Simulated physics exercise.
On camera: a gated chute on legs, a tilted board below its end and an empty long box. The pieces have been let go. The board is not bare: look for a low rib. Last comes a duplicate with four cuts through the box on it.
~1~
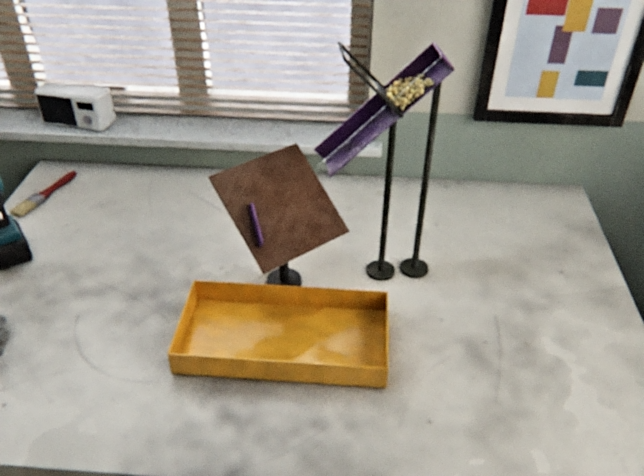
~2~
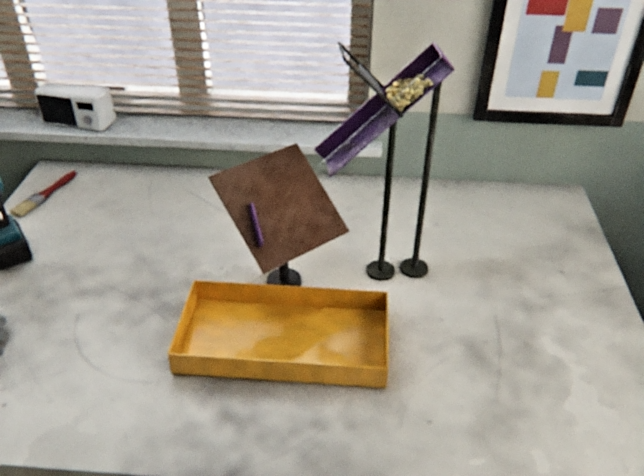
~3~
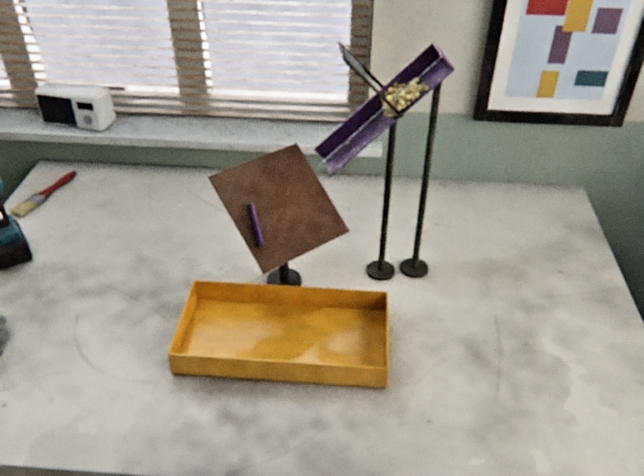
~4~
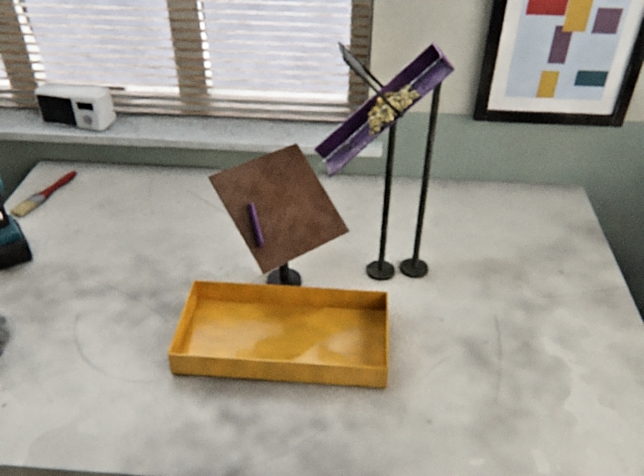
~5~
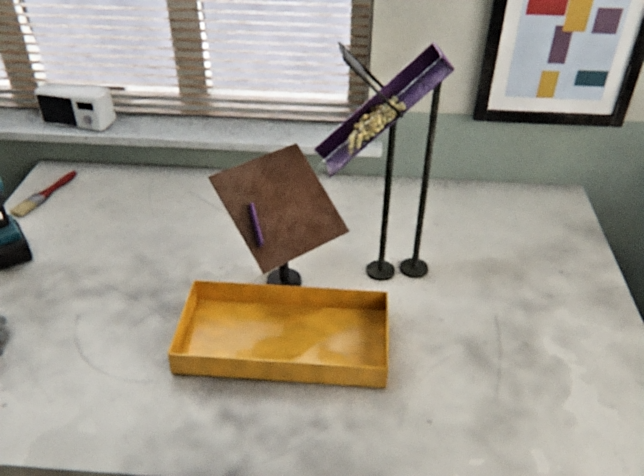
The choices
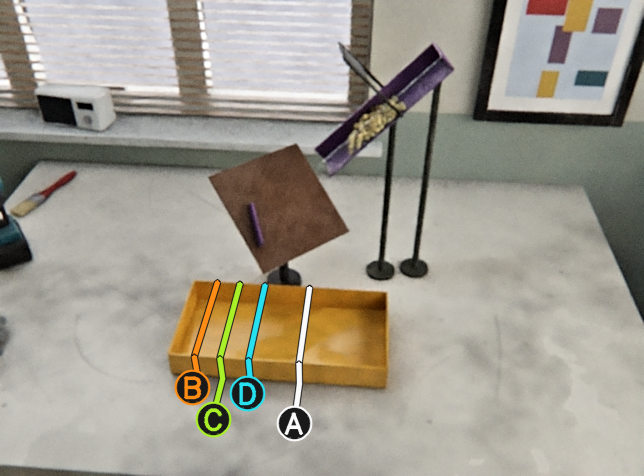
The clip shows a purple chute on black legs above a tilted brown board and an empty yellow box; its gate swings up, and a clump of pale beans slides down leftward, spreading out along the chute.
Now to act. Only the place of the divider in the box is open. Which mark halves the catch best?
I would pick line A.
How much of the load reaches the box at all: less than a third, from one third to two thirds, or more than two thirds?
About that: More than two thirds.
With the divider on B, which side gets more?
More lands on the right.
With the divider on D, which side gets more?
Right.
On the marked copy, line A crosses the front rim at (299, 362); line B crosses the front rim at (194, 355); line C crosses the front rim at (220, 357); line D crosses the front rim at (248, 359).
With A, of what is caught, close to two thirds on the left of the divider, close to a third on the right.
With B, of what is caught, none at all on the left of the divider, the whole lot on the right.
With C, of what is caught, none at all on the left of the divider, the whole lot on the right.
With D, of what is caught, only a few on the left of the divider, all but a few on the right.
